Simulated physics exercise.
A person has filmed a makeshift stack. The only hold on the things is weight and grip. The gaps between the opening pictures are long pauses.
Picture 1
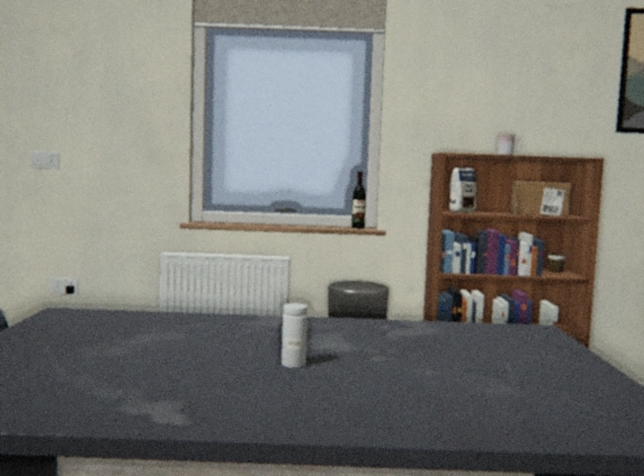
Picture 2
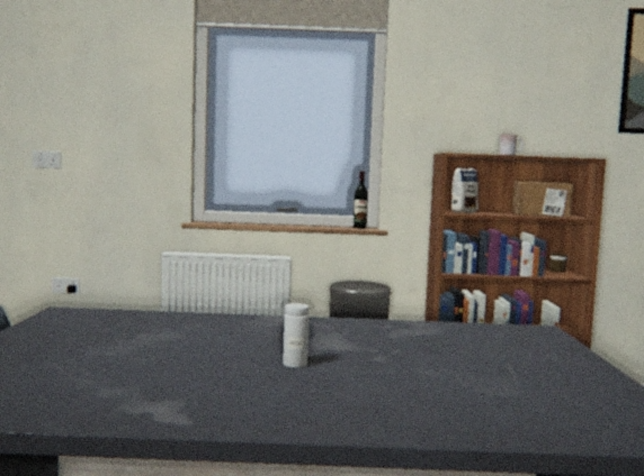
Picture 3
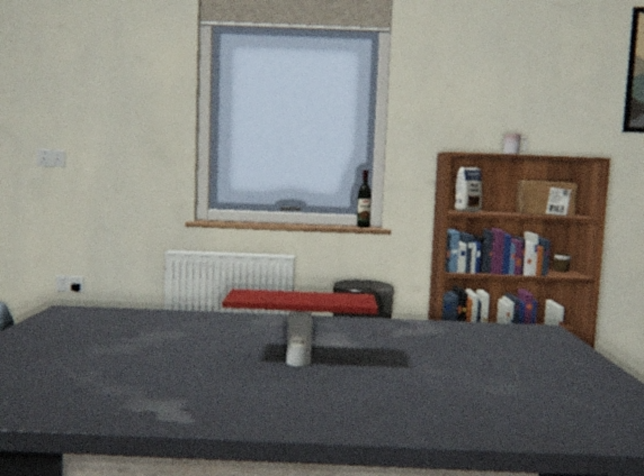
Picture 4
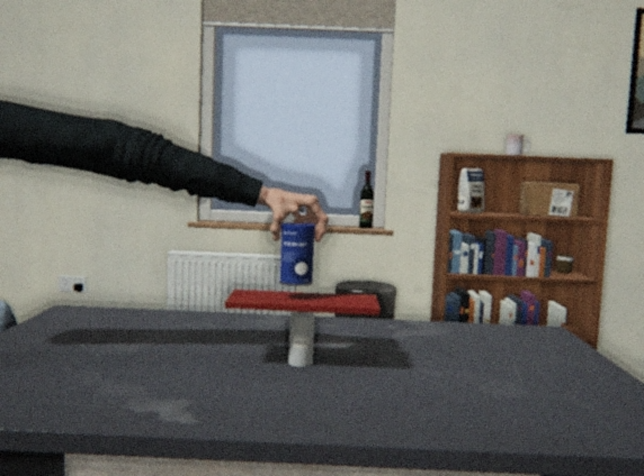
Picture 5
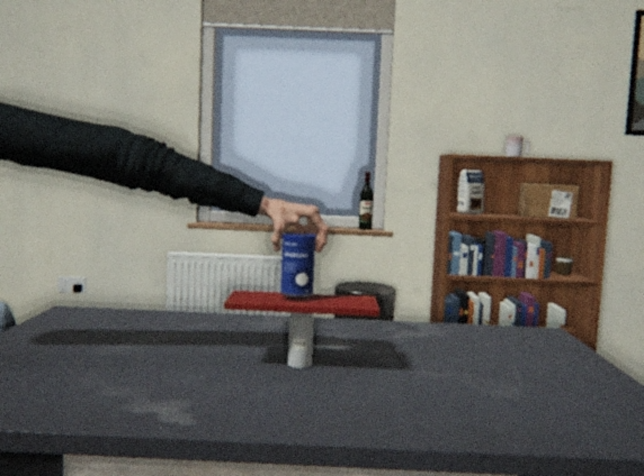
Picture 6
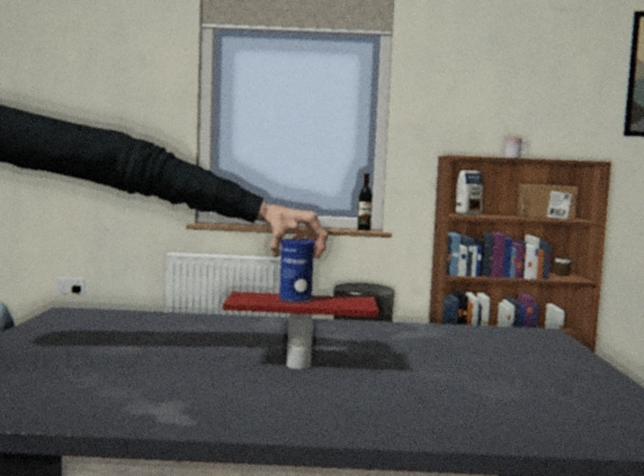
Red board appearing balanced across a small white bottle on a dark table, then a hand lowering a blue tin onto it.
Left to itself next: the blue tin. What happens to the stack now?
The stack remains standing.
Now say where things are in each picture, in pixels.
The last thing is not in view yet, in the first picture.
The last thing is not in view yet, in the second picture.
The last thing is not in view yet; red board (301, 301), in the third picture.
Still above its spot; blue tin (297, 254); red board (303, 301), in the fourth picture.
Still above its spot; blue tin (298, 264); red board (303, 303), in the fifth picture.
Set down, still held; blue tin (297, 271); red board (302, 304), in the sixth picture.
Then, 0.30 s later than the last frame, all is still.
Then, 1.00 s later than the last frame, blue tin resting near (297, 271).
When it is over, all 3 as before. End places, in pixels of the last picture, blue tin near (297, 271). The stack keeps its balance.
